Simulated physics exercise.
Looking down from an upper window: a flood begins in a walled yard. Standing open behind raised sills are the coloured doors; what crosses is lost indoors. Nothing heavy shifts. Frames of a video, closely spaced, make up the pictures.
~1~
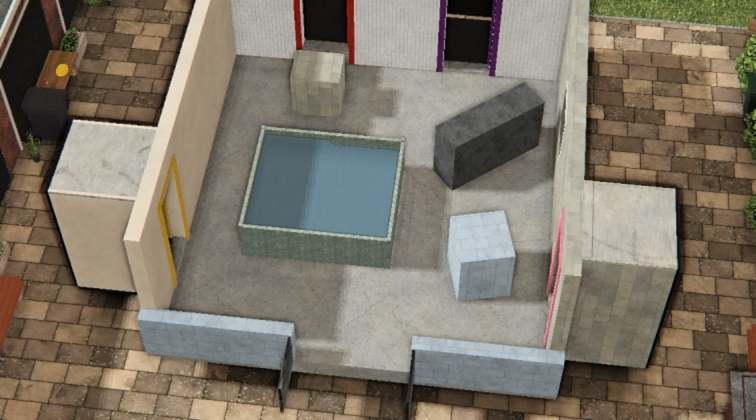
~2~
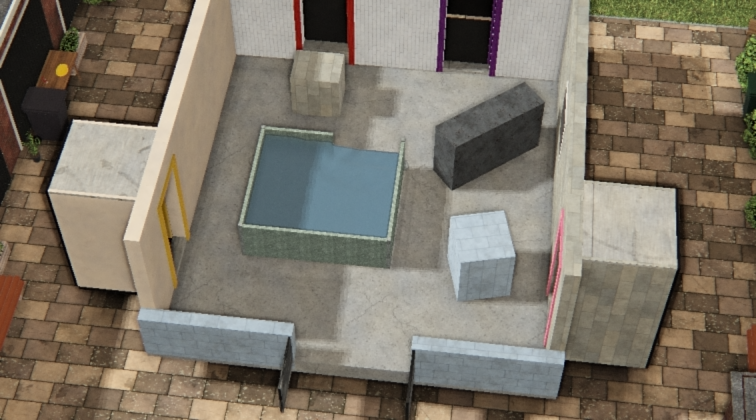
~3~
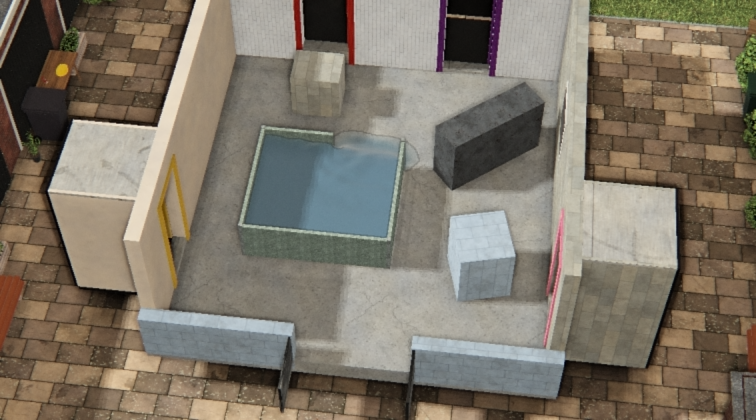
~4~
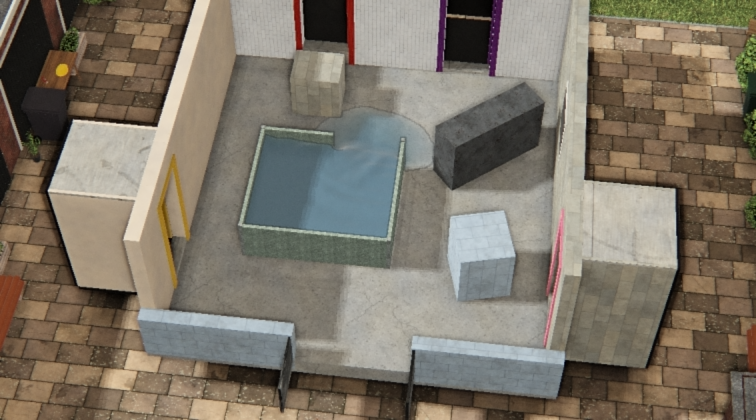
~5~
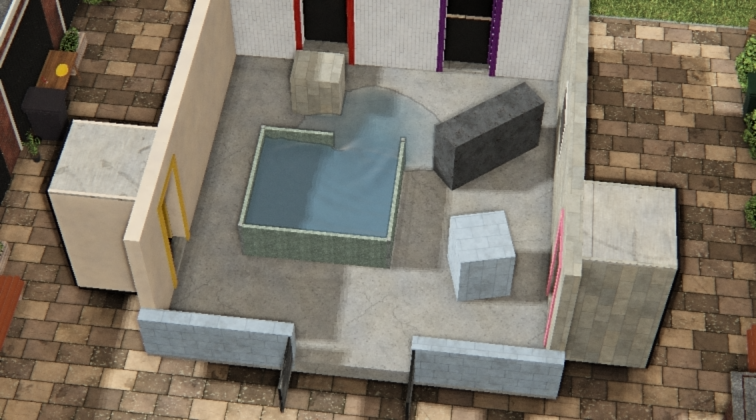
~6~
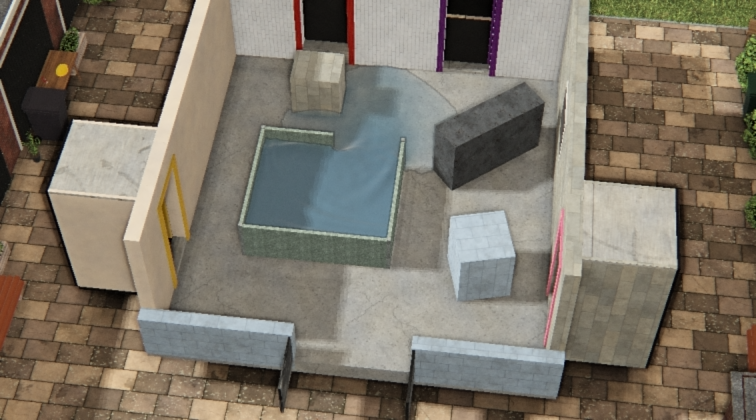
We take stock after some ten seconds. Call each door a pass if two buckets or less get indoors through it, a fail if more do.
Purple door: Fail, yellow door: Pass, pink door: Pass, red door: Pass.
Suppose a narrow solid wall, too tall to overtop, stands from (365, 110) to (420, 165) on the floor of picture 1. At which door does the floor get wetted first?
Outcome: The one in red.
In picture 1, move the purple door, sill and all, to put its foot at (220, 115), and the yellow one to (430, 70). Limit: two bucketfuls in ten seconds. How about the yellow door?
Then: Yellow door lets more in.
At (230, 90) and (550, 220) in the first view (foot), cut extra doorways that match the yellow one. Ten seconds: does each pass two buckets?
The first crosses the line, the second stays short of it.
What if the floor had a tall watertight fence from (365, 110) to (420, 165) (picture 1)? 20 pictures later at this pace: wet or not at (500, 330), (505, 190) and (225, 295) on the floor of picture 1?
Results in order: Bone-dry / bone-dry / swamped.
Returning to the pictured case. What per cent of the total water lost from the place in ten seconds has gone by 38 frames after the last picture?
Close to 55 per cent.
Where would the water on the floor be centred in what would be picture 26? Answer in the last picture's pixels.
I'd mark it close to (361, 151).
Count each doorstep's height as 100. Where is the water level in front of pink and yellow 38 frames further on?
I'd put it at close to 40 and 70 per cent.
A moment on, water covers 25 % of the floor; the purple door under two buckets in, the yellow door not reached, the pink door not reached, the red door wet at the sill, nothing in.
Next, water covers 40 % of the floor; the purple door over two buckets in, the yellow door not reached, the pink door not reached, the red door wet at the sill, nothing in.
Then, water covers 45 % of the floor; the purple door far over two buckets in, the yellow door not reached, the pink door not reached, the red door under two buckets in.
Later, water covers 80 % of the floor; the purple door far over two buckets in, the yellow door wet at the sill, nothing in, the pink door wet at the sill, nothing in, the red door under two buckets in.
In the end, water covers 100 % of the floor; the purple door far over two buckets in, the yellow door wet at the sill, nothing in, the pink door wet at the sill, nothing in, the red door under two buckets in.
